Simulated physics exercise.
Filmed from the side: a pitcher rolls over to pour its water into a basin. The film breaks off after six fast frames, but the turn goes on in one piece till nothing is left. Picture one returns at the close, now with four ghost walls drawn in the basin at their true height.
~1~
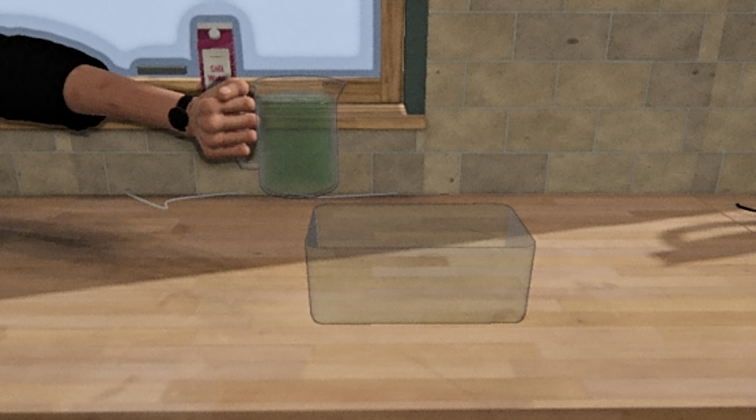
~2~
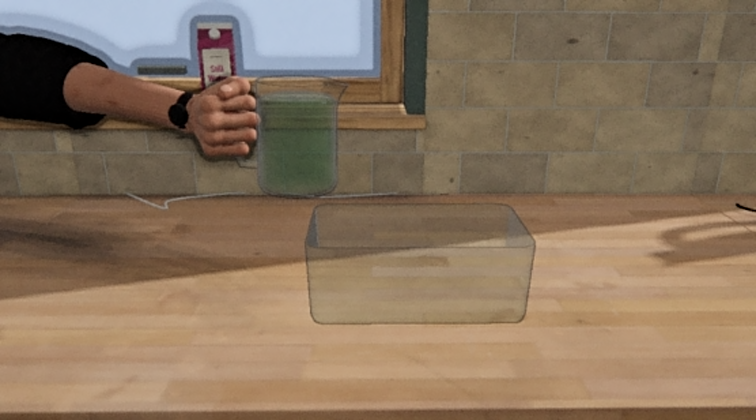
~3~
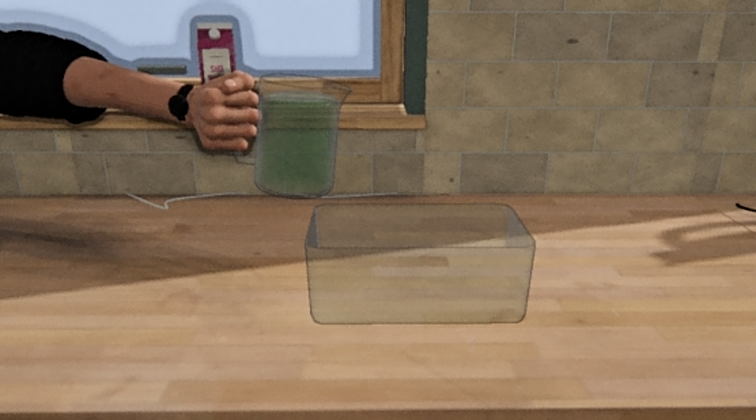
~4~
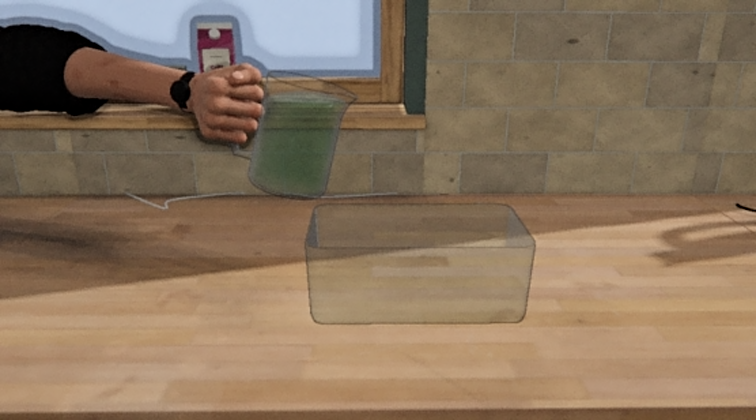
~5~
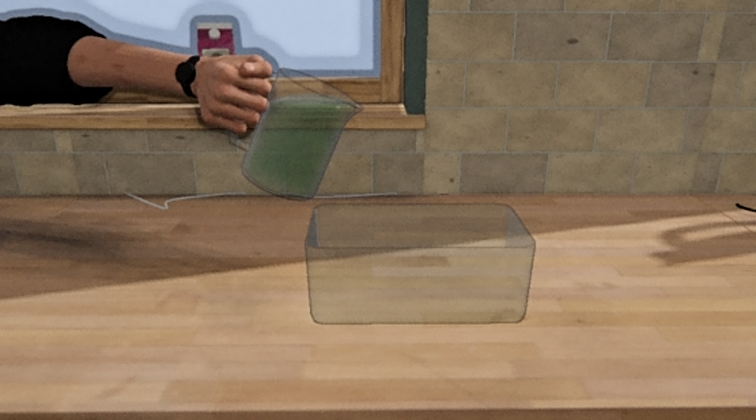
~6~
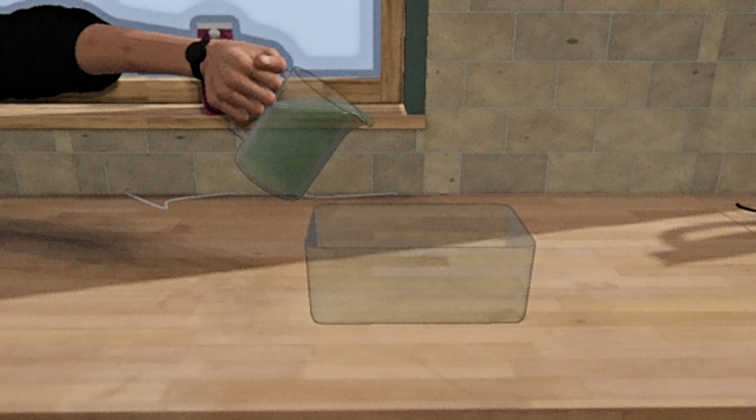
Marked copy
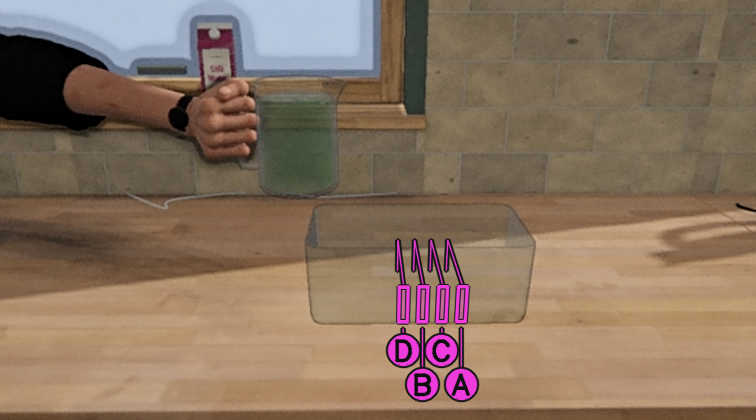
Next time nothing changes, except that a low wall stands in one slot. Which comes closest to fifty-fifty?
Choose D.
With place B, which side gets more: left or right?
The left side.
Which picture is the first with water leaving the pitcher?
In picture 6.
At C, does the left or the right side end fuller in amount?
The left one.
On the marked copy, A at (461, 328); B at (422, 328); C at (441, 328); D at (403, 328).
For place A, about 92 % ends left of the wall and 5 % right of it; 3 % is lost outside.
For place B, about 79 % ends left of the wall and 16 % right of it; 6 % is lost outside.
For place C, about 93 % ends left of the wall and 3 % right of it; 5 % is lost outside.
For place D, about 49 % ends left of the wall and 51 % right of it.
